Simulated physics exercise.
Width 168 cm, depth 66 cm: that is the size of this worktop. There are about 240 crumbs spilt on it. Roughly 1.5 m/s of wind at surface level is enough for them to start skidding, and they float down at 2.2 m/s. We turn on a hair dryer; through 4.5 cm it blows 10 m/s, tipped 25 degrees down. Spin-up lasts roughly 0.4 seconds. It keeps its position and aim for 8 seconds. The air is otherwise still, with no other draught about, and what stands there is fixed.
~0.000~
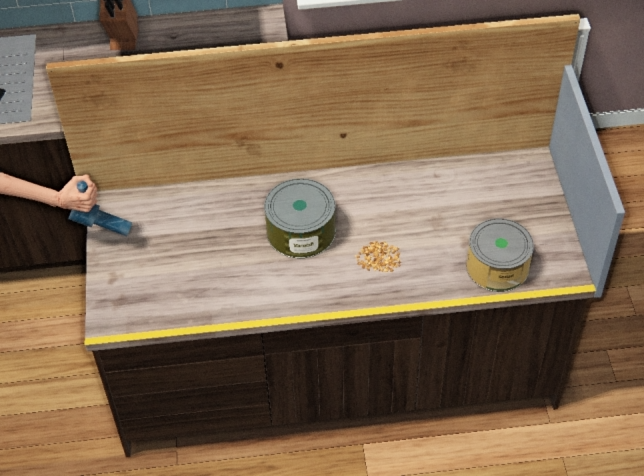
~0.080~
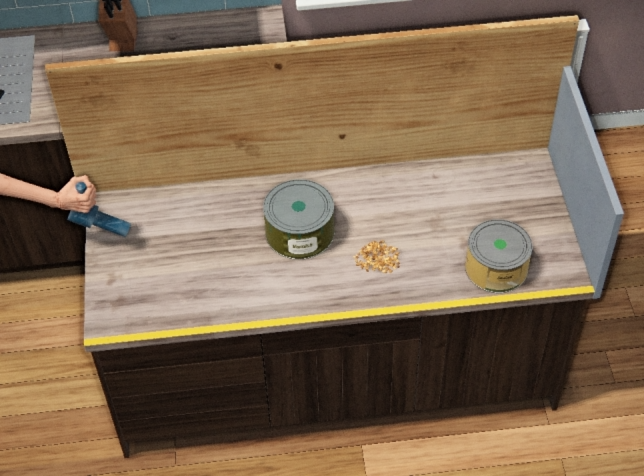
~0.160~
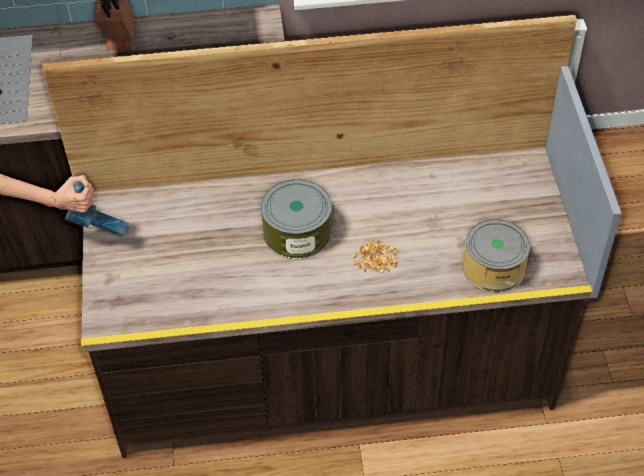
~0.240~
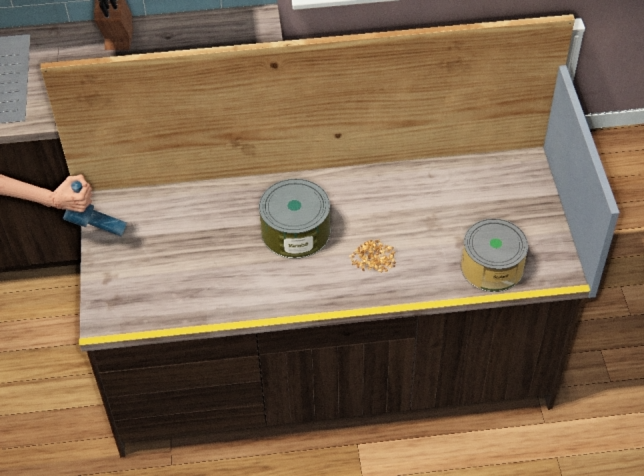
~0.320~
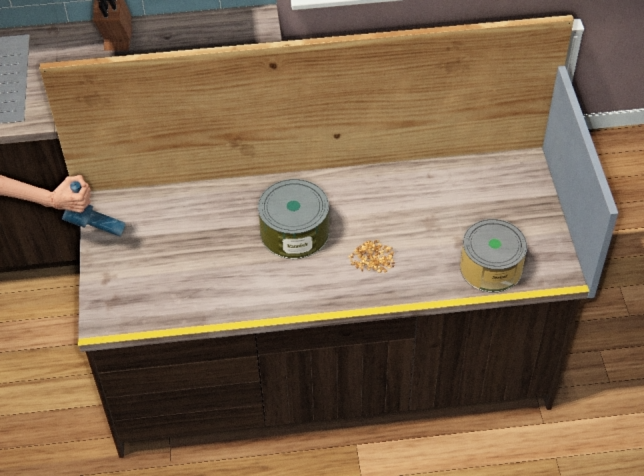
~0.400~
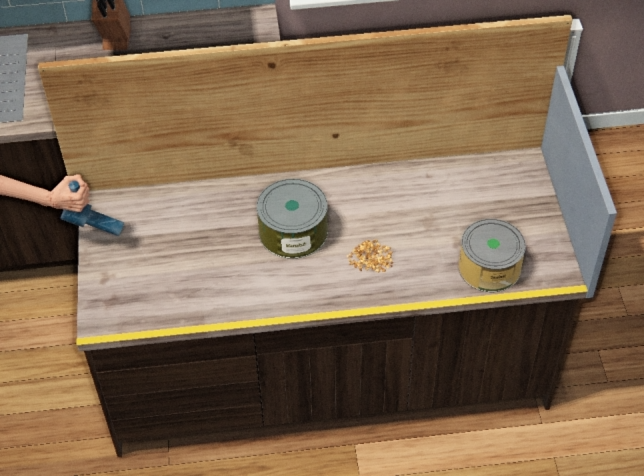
A hand held a blue hair dryer still at the left of a worktop, while the view drifted very slightly; the small pile of crumbs between two large tins did not stir.
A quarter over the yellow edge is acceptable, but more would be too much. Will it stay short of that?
Within one in four.
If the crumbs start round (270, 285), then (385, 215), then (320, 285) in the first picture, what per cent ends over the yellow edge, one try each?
About 100, 0 and 90 in a hundred, in that order.
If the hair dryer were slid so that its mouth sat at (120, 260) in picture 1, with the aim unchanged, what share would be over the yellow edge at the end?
It would come out near 0 in a hundred.
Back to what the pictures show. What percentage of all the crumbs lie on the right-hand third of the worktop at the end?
Something close to 80 % ends up there.
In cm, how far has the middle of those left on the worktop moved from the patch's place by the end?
Around 30 cm, I reckon.
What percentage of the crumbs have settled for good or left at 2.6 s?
30 per cent.
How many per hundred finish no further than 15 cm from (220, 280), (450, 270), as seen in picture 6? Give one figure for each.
Roughly 0 % and 50 %, in that order.
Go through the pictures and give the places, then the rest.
In the first picture, the middle of the crumbs is near (378, 259), none has stirred yet and the mouth of the hair dryer is at (129, 229).
In the second picture, the middle of the crumbs is near (377, 259), none has stirred yet and the yellow edge is centred on (342, 319).
In the third picture, the middle of the crumbs is near (375, 259), none has stirred yet, the top of a large tin is at (296, 206) and the top of a large tin is at (498, 243).
In the fourth picture, the middle of the crumbs is near (373, 258) and none has stirred yet.
In the fifth picture, the middle of the crumbs is near (372, 259) and none has stirred yet.
In the sixth picture, the middle of the crumbs is near (370, 258) and none has stirred yet.
After 1.6 s the count stands so, 11 % are over the yellow edge; the middle of those still in play is near (452, 247).
After 2.6 s the count stands so, 11 % are over the yellow edge; the middle of those still in play is near (453, 249).
After 4.4 s the count stands so, 11 % are over the yellow edge; the middle of those still in play is near (451, 243).
After 8.0 s, at the end, 11 % are over the yellow edge; the middle of those still in play is near (452, 242).
